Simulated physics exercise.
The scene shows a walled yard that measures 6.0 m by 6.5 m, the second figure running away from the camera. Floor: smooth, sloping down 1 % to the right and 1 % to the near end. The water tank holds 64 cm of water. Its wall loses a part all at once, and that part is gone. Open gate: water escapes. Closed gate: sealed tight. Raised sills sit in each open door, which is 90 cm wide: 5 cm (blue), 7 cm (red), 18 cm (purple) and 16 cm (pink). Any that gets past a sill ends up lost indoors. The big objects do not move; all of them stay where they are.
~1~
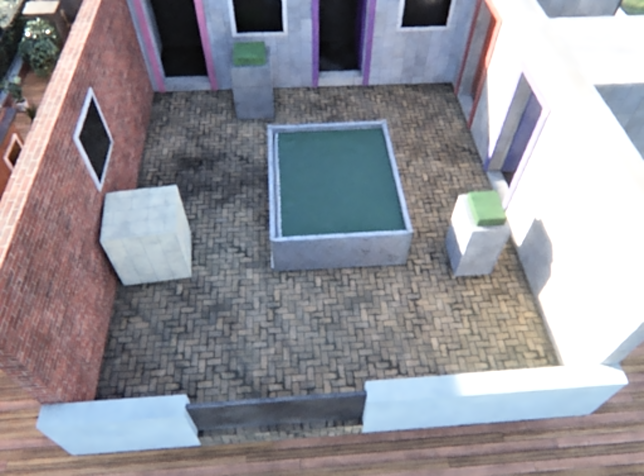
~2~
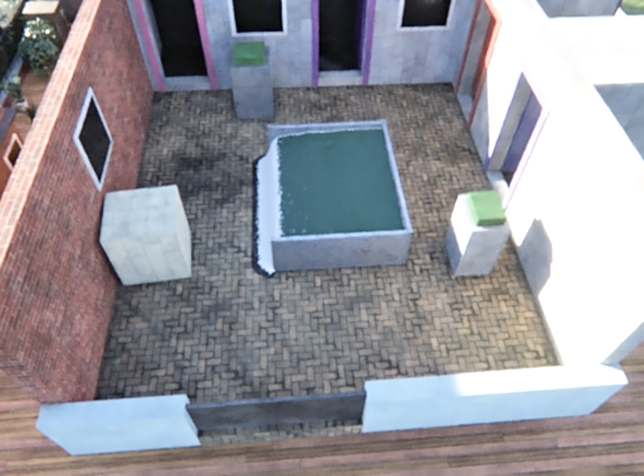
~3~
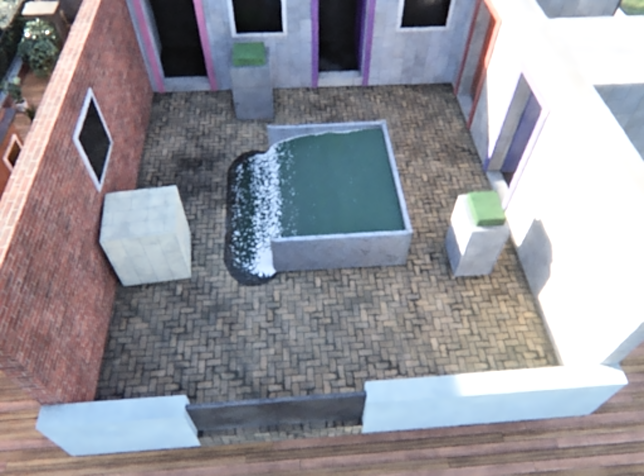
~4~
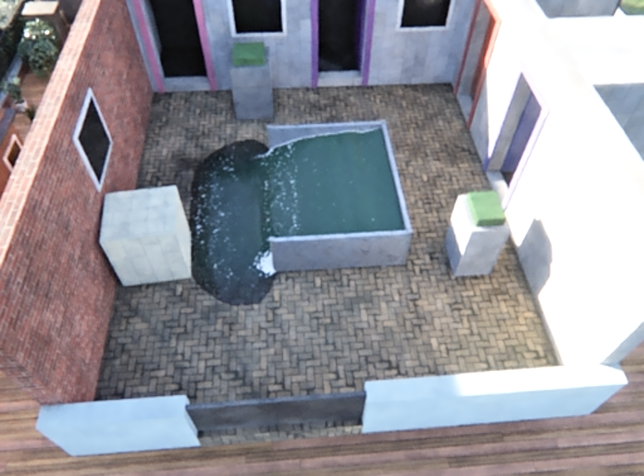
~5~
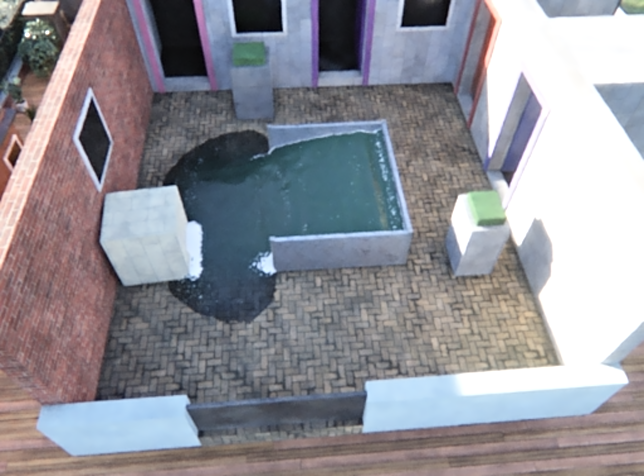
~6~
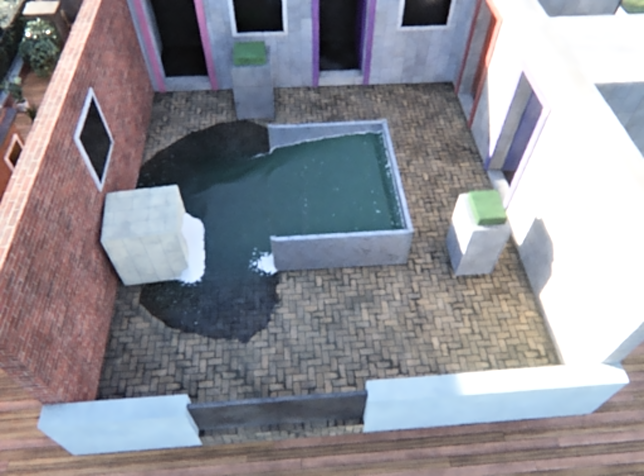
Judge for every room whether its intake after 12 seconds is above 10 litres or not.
Blue door: Tops it; red door: Tops it; purple door: Fails to top it; pink door: Tops it.
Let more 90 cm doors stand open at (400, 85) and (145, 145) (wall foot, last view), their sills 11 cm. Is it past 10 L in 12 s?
Result in order - not enough, then more than that.
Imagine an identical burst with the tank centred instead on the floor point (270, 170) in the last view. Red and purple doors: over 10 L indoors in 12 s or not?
Checking the limit: The red door is beyond it and the purple door is within it.
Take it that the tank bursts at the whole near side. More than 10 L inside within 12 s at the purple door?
Purple: Falls short.
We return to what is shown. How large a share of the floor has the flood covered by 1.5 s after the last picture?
Close to 35 in a hundred.
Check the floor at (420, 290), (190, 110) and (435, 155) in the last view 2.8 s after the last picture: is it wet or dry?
Respectively: Was missed, got hit, was missed.
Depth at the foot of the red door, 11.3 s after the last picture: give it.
The depth there is around 7.5 cm.
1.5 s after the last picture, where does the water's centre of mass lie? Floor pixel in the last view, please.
Its balance point sits around (231, 212).
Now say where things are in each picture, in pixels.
The first picture shows the water tank at (334, 179) is whole and still, 64 cm deep.
In the second picture, the front is at (272, 273), 1.2 m from the gap at (275, 201); 0.6 m2 of floor is under water; 64 cm left at the back of the water tank.
In the third picture, the front is at (247, 278), 1.4 m from the gap at (275, 203); 1.7 m2 of floor is under water; 64 cm left at the back of the water tank.
In the fourth picture, water pours out at (275, 203) and has run 1.7 m, to (218, 291); typically 10 cm deep outside, 63 cm at the water tank's back.
In the fifth picture, the front is at (200, 306), 2.0 m from the gap at (275, 204); 4.9 m2 of floor is under water; 57 cm left at the back of the water tank.
In the sixth picture, water pours out at (276, 203) and has run 2.5 m, to (140, 172); typically 7 cm deep outside, 54 cm at the water tank's back.
Then, 0.7 s after the last picture water covers 30 % of the floor and is deepest (44 cm) near (134, 201); blue door not reached, red door not reached, purple door not reached, pink door not reached.
Then, 1.5 s after the last picture water covers 35 % of the floor and is deepest (40 cm) near (155, 92); blue door not reached, red door not reached, purple door not reached, pink door 22 cm at the sill, 2 L in.
Then, 2.8 s after the last picture water covers 50 % of the floor and is deepest (35 cm) near (229, 89); blue door not reached, red door not reached, purple door 5 cm at the sill, 0 L in, pink door 28 cm at the sill, 96 L in.
Then, 6.3 s after the last picture water covers 90 % of the floor and is deepest (16 cm) near (505, 225); blue door 5 cm at the sill, 0 L in, red door 11 cm at the sill, 28 L in, purple door 2 cm at the sill, 0 L in, pink door 7 cm at the sill, 153 L in.
Then, 11.3 s after the last picture water covers 95 % of the floor and is deepest (16 cm) near (568, 389); blue door 9 cm at the sill, 27 L in, red door 7 cm at the sill, 57 L in, purple door 5 cm at the sill, 0 L in, pink door 1 cm at the sill, 154 L in.
